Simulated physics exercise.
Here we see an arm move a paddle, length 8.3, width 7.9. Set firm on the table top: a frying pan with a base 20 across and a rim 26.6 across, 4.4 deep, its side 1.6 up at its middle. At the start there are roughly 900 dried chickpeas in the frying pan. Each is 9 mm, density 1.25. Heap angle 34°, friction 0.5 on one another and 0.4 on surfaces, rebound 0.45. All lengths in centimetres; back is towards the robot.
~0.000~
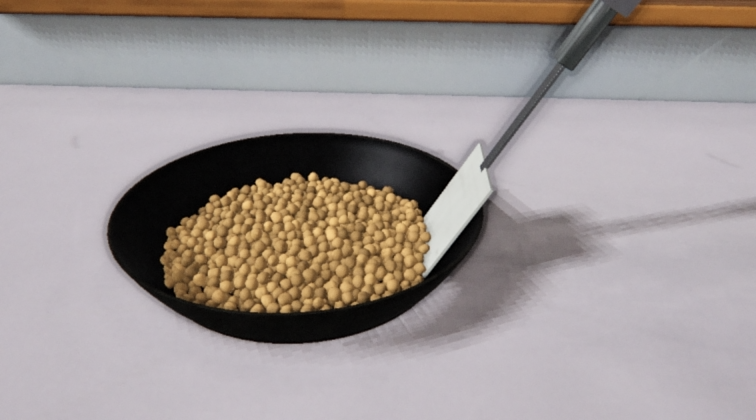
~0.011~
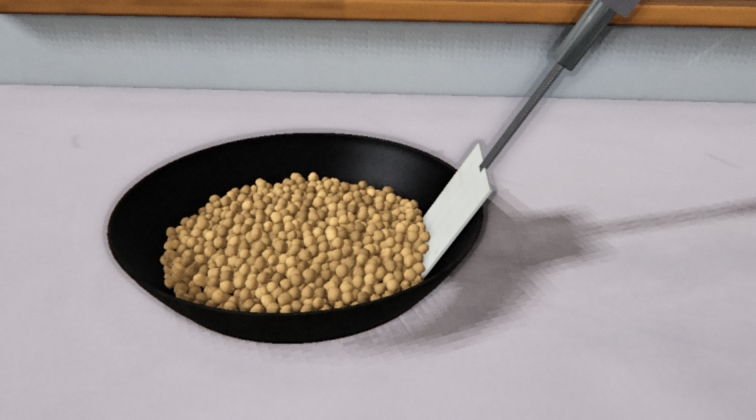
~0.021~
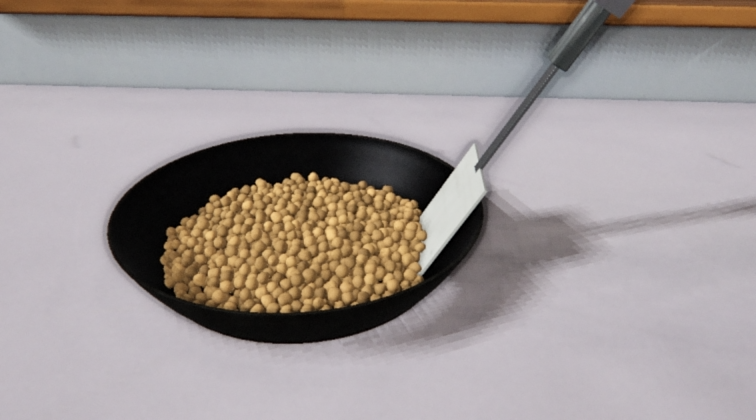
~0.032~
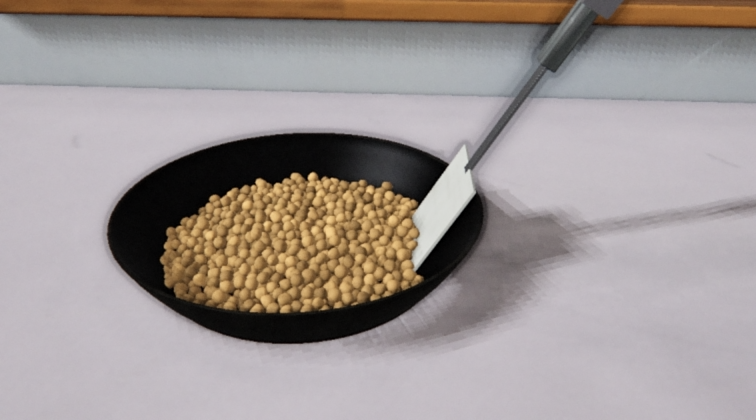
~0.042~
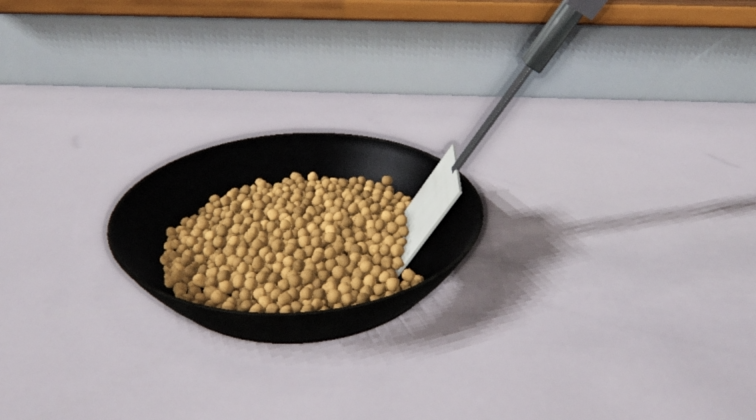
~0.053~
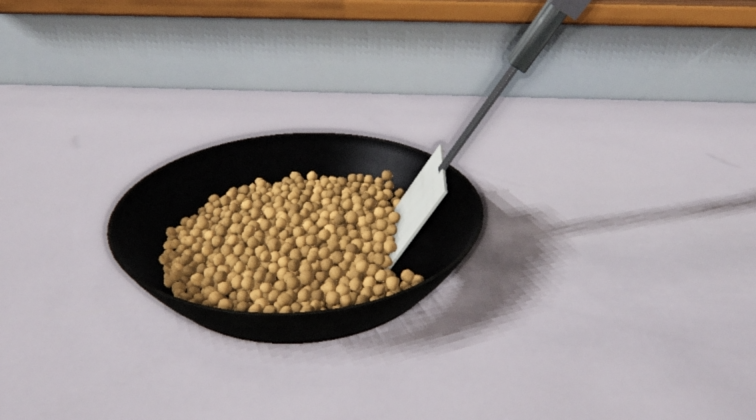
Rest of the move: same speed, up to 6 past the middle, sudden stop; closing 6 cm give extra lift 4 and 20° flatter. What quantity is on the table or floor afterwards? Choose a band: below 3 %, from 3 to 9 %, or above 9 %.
From 3 to 9 %.
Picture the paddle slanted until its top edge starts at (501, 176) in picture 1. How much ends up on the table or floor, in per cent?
Roughly 5%.
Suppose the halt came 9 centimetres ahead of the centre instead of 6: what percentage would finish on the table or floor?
With that change, I'd expect about 15 per cent.
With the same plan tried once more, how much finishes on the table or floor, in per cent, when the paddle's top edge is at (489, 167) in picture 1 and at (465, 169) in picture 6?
Near 0 in a hundred.
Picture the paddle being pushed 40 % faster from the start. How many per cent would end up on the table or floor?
Roughly 10 in a hundred.
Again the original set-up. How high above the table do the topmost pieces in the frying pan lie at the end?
Height at the end: Around 5.0 cm.
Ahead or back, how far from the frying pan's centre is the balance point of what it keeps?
It rests close to 4.0 centimetres ahead of centre.
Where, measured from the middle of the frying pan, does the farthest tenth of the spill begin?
It comes out at close to 50 centimetres.
By 0.10 s, sloping 60°, highest piece 4 above the table; 900 in the frying pan.
By 0.15 s, sloping 53°, highest piece 6 above the table; 900 in the frying pan.
By 0.37 s, sloping 40°, highest piece 5 above the table; 857 in the frying pan, 42 on the table or floor, 1 on the blade or in flight.
By 1.42 s, sloping 40°, highest piece 4 above the table; 857 in the frying pan, 43 on the table or floor.
Final count, 857 in the frying pan, 43 on the table or floor. That is 5 % on the table or floor.
